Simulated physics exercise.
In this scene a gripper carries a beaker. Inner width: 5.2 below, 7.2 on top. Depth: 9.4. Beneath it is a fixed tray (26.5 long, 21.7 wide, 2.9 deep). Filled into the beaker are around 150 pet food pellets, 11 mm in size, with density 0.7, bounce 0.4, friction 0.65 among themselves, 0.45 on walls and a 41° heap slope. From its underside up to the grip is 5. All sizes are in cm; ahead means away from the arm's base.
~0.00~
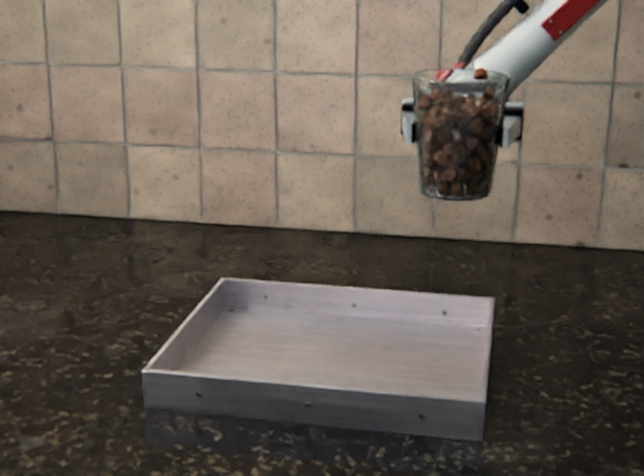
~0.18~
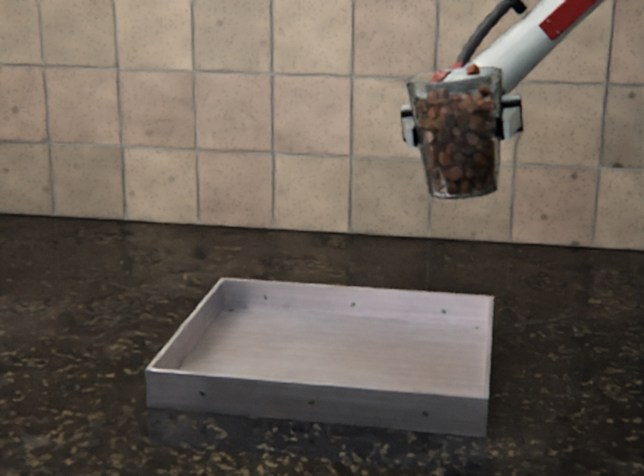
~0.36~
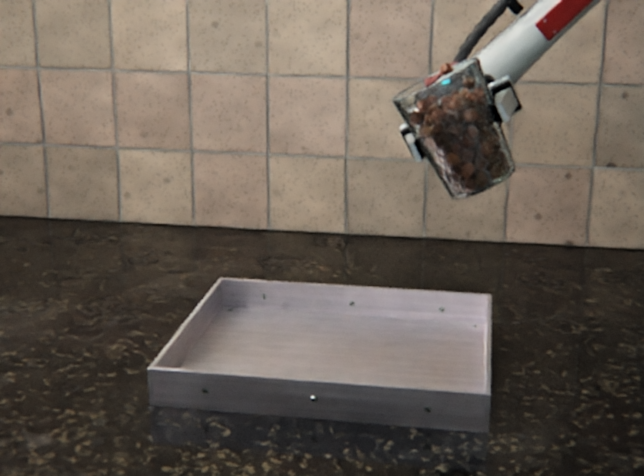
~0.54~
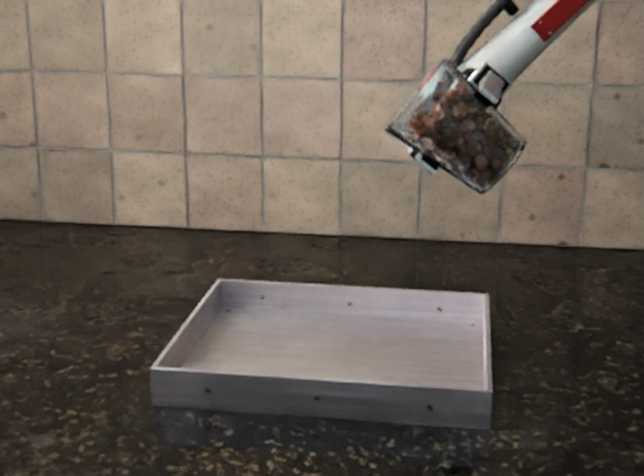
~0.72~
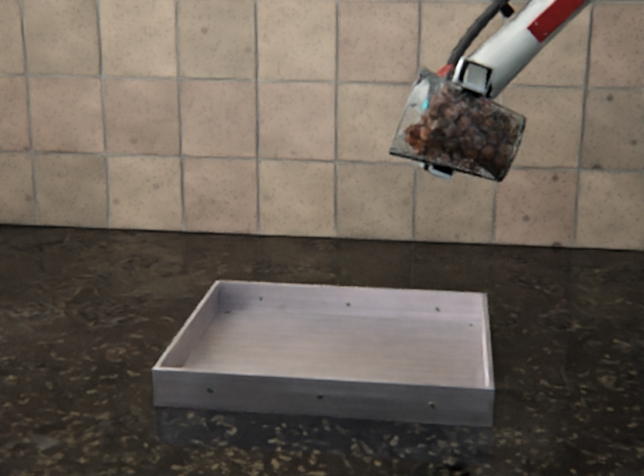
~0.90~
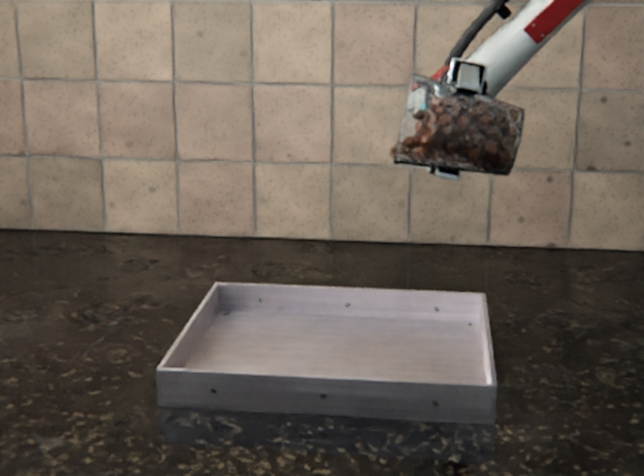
A gripper on a white and red arm tilted a clear beaker of brown pellets leftward until it lay nearly on its side, high above an empty shallow tray on a dark speckled counter.
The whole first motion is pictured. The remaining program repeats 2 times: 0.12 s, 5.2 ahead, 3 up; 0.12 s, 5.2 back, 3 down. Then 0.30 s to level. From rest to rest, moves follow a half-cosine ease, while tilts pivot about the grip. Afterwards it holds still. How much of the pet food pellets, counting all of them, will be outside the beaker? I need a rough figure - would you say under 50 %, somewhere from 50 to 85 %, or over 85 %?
I would say over 85 %.
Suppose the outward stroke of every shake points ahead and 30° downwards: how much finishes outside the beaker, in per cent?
About 45 per cent.
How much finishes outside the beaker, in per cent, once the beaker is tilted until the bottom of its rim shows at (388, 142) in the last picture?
About 80 percent.
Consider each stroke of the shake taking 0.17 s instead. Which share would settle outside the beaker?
Estimate for that case: 80 %.
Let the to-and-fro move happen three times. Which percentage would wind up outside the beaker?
It would be near 100 per cent.
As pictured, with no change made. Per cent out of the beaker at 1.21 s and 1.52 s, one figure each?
Taking the two times in order, I'd say 100 and then 100 per cent.
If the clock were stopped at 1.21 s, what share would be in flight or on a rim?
Roughly 58 per cent.
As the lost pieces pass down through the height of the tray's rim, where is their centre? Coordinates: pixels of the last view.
About at (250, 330).
By 1.21 s, tilted 79° forward, highest piece 21 above the table; 61 in the tray, 3 in the beaker, 89 in flight or on a rim.
By 1.52 s, tilted 42° forward, highest piece 4 above the table; 150 in the tray, 2 on the table or floor, 1 in flight or on a rim.
By 1.88 s, level, highest piece 3 above the table; 150 in the tray, 3 on the table or floor.
By 2.93 s, level, highest piece 3 above the table; 150 in the tray, 3 on the table or floor.
Final count, 150 in the tray, 3 on the table or floor. That is 100 % outside the beaker.
